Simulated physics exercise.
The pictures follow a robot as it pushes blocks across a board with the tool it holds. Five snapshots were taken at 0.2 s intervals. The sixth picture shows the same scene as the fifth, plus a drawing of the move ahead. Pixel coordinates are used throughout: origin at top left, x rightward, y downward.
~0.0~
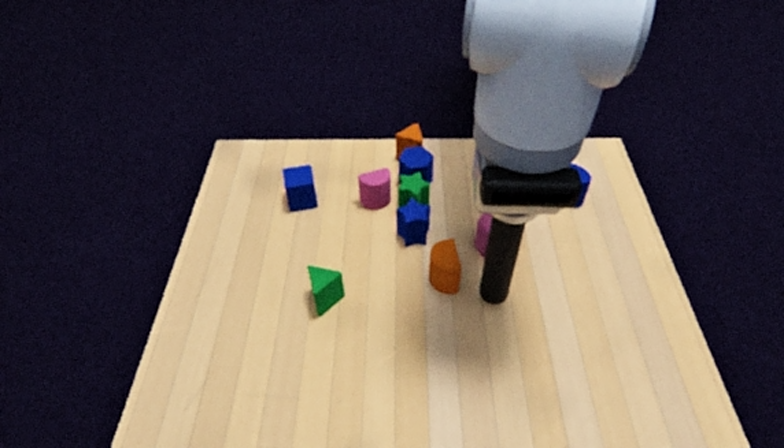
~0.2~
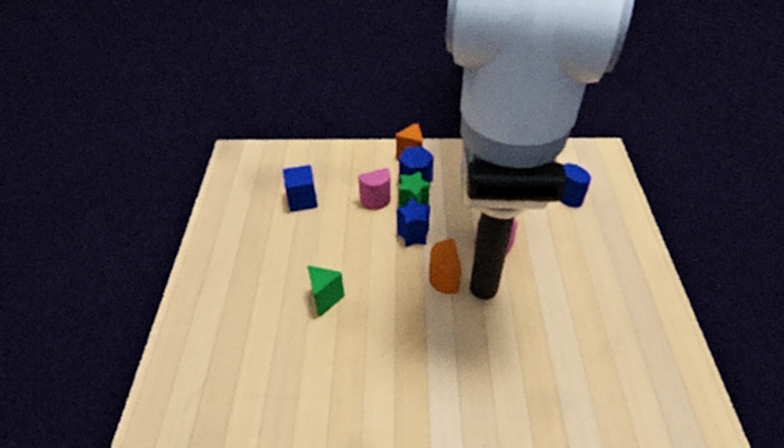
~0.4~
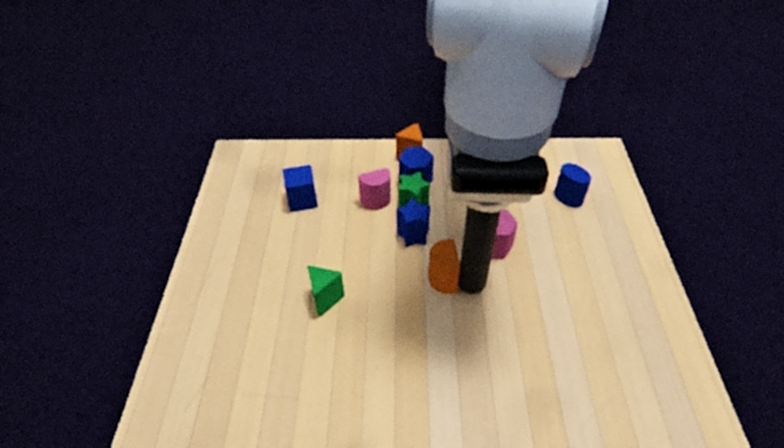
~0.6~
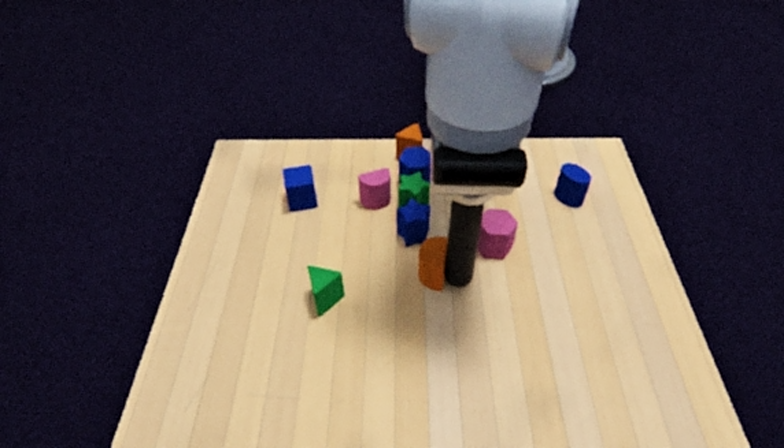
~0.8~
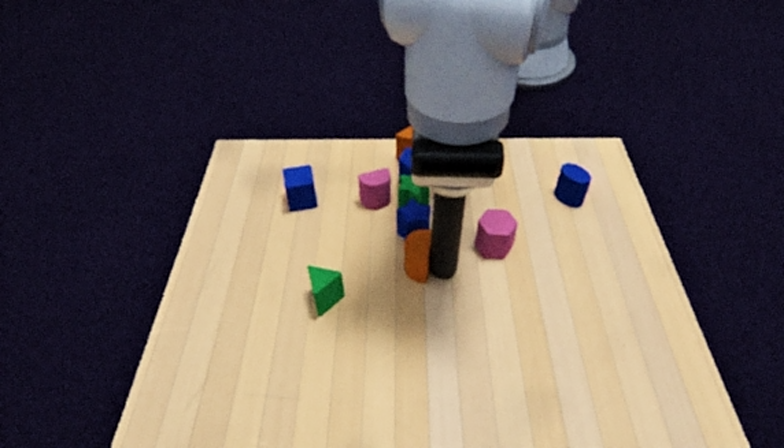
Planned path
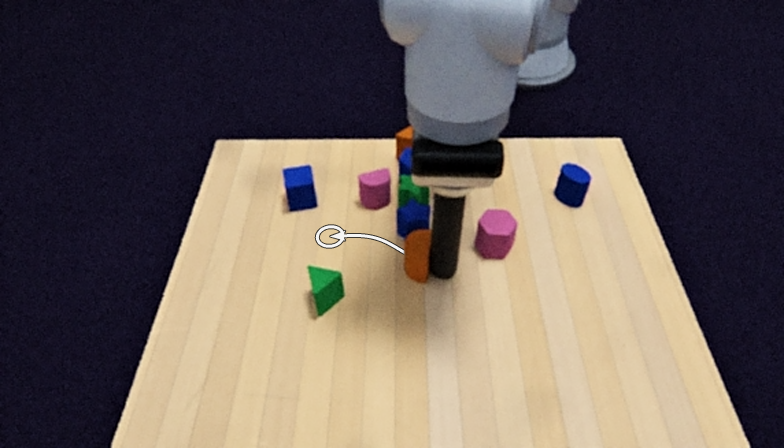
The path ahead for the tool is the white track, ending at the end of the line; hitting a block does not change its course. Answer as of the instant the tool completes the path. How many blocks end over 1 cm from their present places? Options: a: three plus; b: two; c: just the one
I'll go with b - two.
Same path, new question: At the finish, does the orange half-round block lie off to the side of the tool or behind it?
No
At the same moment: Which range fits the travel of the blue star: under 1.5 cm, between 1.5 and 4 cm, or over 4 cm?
Displacement: 1.5 to 4 cm.
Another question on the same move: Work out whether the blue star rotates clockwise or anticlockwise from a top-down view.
Direction: Clockwise.
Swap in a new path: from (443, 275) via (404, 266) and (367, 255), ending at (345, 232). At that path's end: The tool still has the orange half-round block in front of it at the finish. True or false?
My answer: True.
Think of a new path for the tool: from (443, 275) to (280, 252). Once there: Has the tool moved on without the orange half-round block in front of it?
It seems so.
The drawn path runs from (443, 275) over (407, 254) and (372, 237) to (330, 236).
What follows on the original path. One third of the way, tool at (407, 247); blue star at (409, 206), turned 50° clockwise; orange half-round block at (383, 224).
Two thirds of the way, tool at (371, 230); blue star at (402, 200), turned 100° clockwise; orange half-round block at (344, 210), turned 20° anticlockwise.
At the end, tool at (329, 230); pink half-round block not moved; blue star at (402, 200), turned 100° clockwise; orange half-round block at (305, 205), turned 20° clockwise.
